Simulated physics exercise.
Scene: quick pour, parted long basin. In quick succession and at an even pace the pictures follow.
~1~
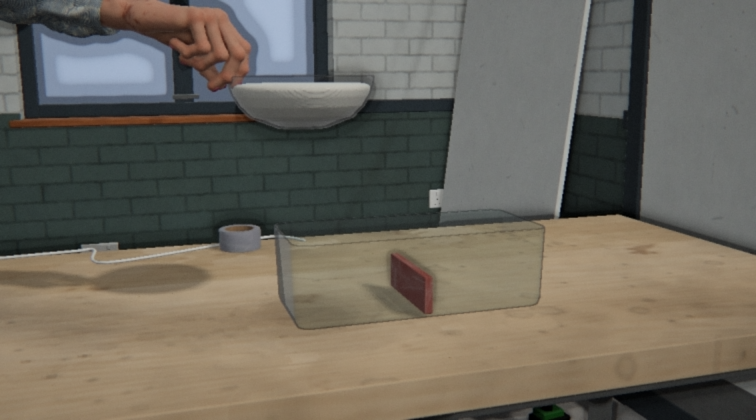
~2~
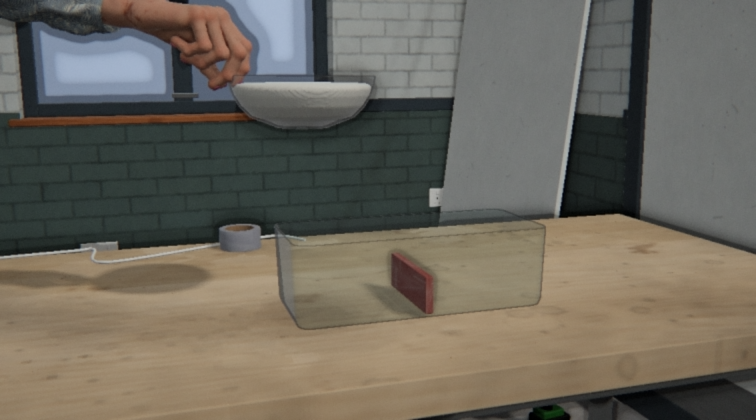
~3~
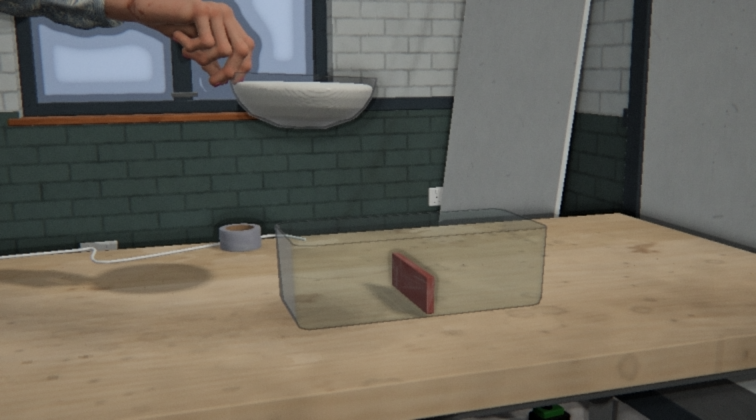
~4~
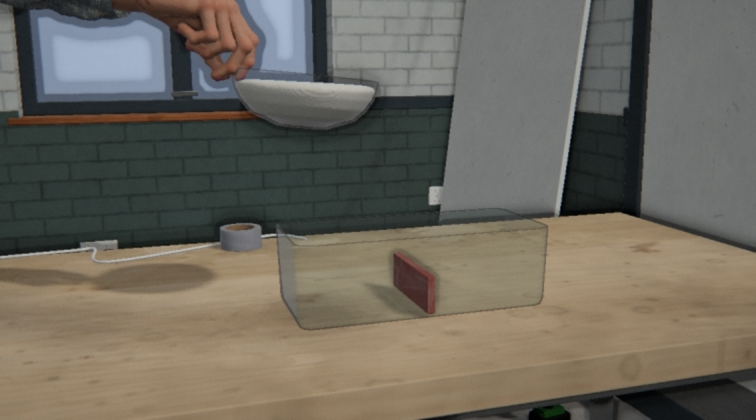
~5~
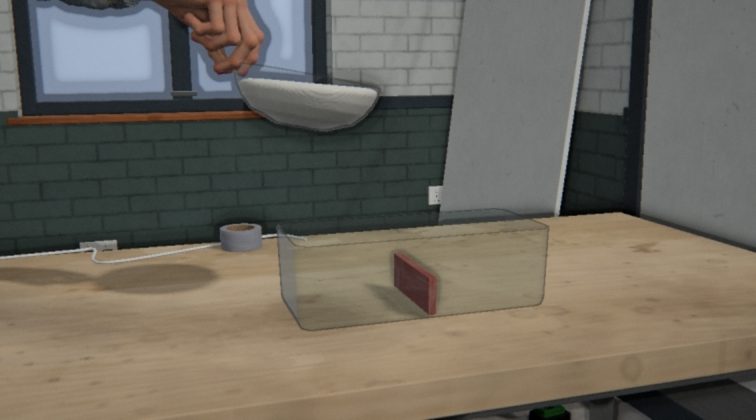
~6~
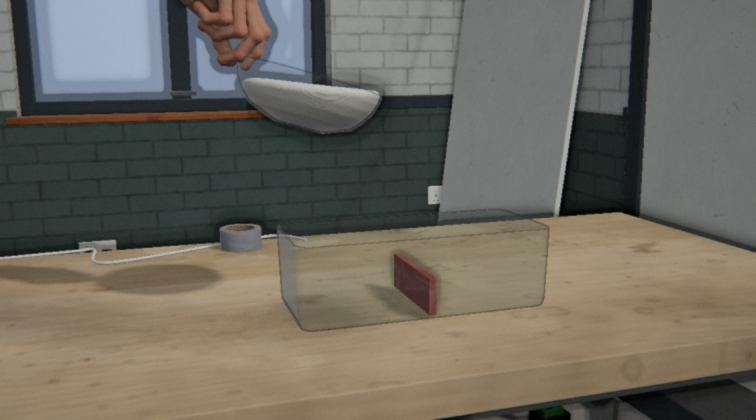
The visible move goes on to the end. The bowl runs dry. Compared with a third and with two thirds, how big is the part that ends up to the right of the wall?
It is between the two.
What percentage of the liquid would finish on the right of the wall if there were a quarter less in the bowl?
Estimate: Close to 45 per cent.
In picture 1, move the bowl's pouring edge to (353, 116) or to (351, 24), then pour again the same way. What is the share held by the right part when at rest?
First place gives some 15 %, second place some 45 %.
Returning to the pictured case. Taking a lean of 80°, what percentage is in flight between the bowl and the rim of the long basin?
Airborne fraction: Approx. 55 %.
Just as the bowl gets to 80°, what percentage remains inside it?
Around 15 in a hundred has not poured out yet.
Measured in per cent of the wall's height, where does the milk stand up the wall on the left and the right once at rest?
The left reads 30 in a hundred and the right 40 in a hundred.
A moment on, the bowl is tipped on its side and 13 per cent is still to pour, 2 is left of the wall and 28 right of it.
Next, the bowl is tipped right over and 0 per cent is still to pour, 39 is left of the wall and 49 right of it.
Then the bowl is tipped right over and 0 per cent is still to pour, 41 is left of the wall and 52 right of it.
Later the bowl is tipped right over and 0 per cent is still to pour, 41 is left of the wall and 53 right of it.
Finally, 41 per cent lies left of the wall, 52 right of it and 7 outside.
